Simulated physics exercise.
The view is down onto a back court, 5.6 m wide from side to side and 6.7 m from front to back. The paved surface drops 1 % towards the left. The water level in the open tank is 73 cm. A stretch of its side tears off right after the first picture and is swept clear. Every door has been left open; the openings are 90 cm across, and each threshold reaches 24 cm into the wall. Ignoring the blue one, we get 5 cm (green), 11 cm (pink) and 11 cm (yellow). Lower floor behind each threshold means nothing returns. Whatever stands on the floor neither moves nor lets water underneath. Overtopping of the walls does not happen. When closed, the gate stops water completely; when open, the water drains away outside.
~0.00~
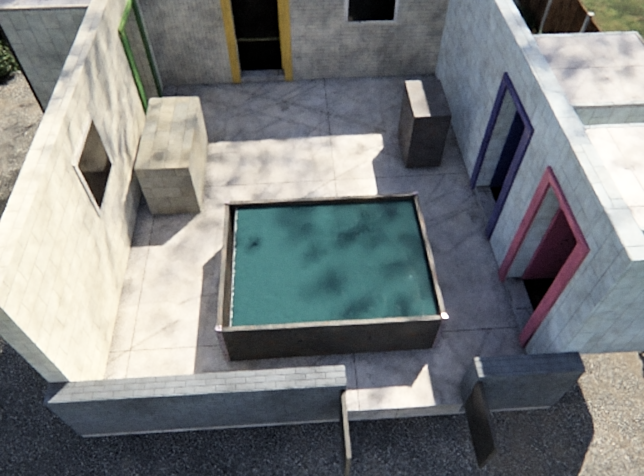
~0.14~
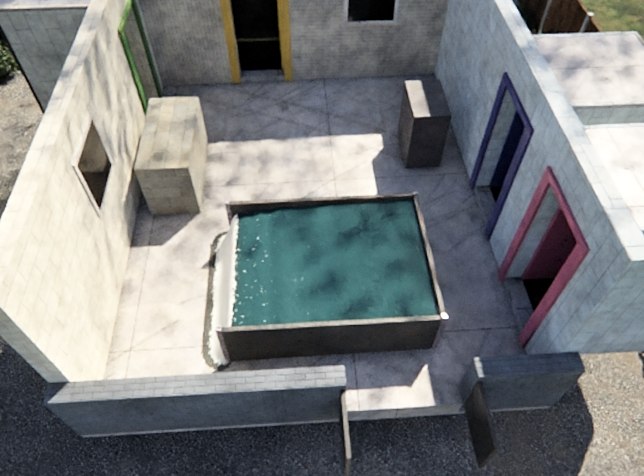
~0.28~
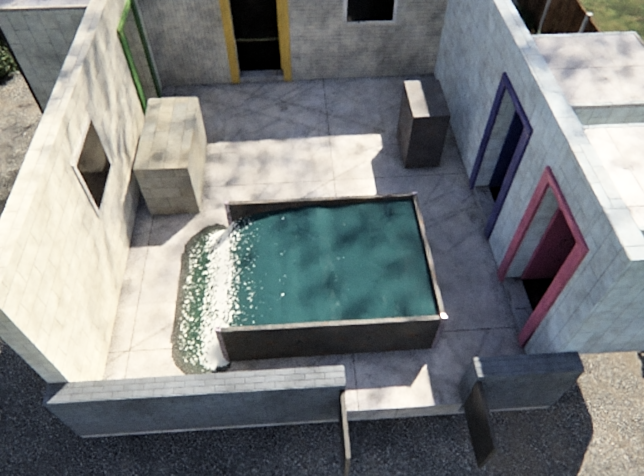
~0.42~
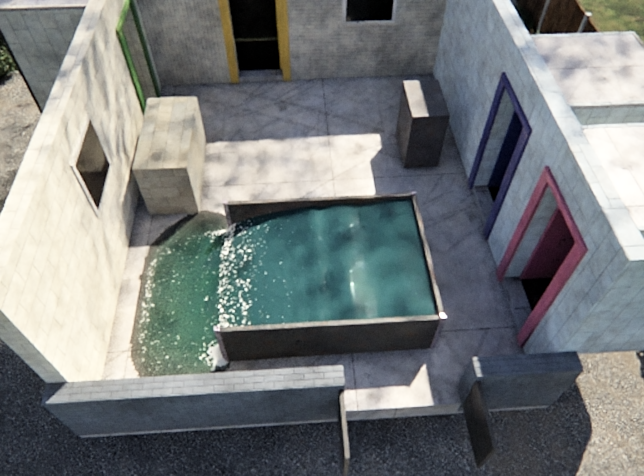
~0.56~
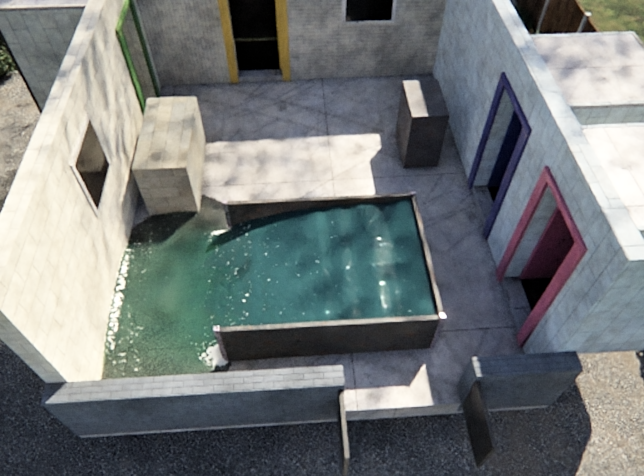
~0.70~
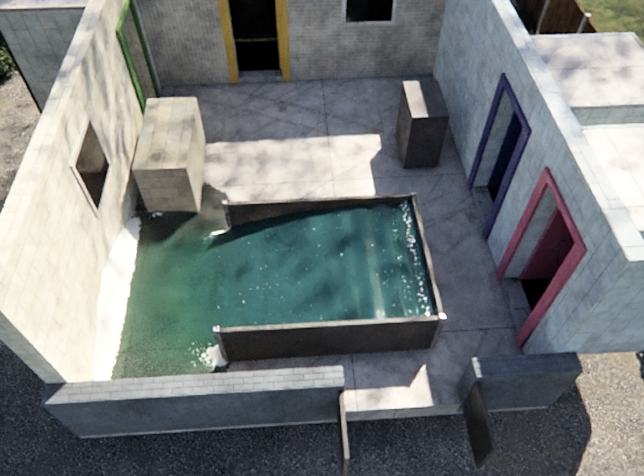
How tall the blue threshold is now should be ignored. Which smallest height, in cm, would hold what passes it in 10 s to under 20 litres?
It would have to be roughly 9 cm high.
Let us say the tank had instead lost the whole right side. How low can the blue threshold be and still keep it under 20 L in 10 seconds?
Then something near 32 cm.
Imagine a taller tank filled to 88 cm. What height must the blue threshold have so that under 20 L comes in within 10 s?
A step of about 12.5 cm does it.
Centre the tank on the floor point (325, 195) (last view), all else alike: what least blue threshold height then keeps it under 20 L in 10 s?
It should be around 10.0 cm high.
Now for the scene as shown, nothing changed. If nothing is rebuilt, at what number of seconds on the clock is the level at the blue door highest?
I'd guess close to 5.0 seconds.
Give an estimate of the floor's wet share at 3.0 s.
I'd say near 50 percent is wet.
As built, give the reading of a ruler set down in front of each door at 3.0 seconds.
Lab note, cm: Blue 0; green 9; pink 0; yellow 5.
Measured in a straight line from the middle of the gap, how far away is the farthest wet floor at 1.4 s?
Near 3.8 metres, give or take.
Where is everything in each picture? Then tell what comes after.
In the first picture, the open tank at (327, 259) is whole and still, 73 cm deep; the blue door at (496, 166) is dry.
In the second picture, the front is at (208, 341), 0.3 m from the gap at (231, 284); 0.5 m2 of floor is wet, 73 cm left at the back.
In the third picture, the gap is at (231, 285), the front 0.7 m out at (179, 328); the back of the open tank holds 73 cm.
In the fourth picture, water pours out at (230, 286) and has run 1.3 m, to (138, 334); about 11 cm deep outside, 73 cm at the back.
In the fifth picture, water pours out at (230, 286) and has run 1.6 m, to (131, 236); about 10 cm deep outside, 72 cm at the back.
In the sixth picture, the gap is at (230, 287), the front 1.8 m out at (136, 211); the back of the open tank holds 66 cm; the blue door at (494, 167), 4.2 m from the gap, is still 4.0 m from the nearest water.
After 1.4 s water covers 20 % of the floor, deepest (61 cm) near (96, 409); it has not reached the blue door.
After 3.0 s water covers 50 % of the floor, deepest (48 cm) near (96, 409); it has not reached the blue door.
After 10.0 s water covers 100 % of the floor, deepest (20 cm) near (155, 121); 6 cm at the blue door, 5 litres in over its 12 cm threshold.
At the blue door as built, the water arrived by 3.6 s and peaked near 13 cm at 5.0 s.
With a threshold of 7.5 cm, 35 litres would have come in within the 10 s; with 10.5 cm, 12 litres. So under 20 litres takes about 9 cm.
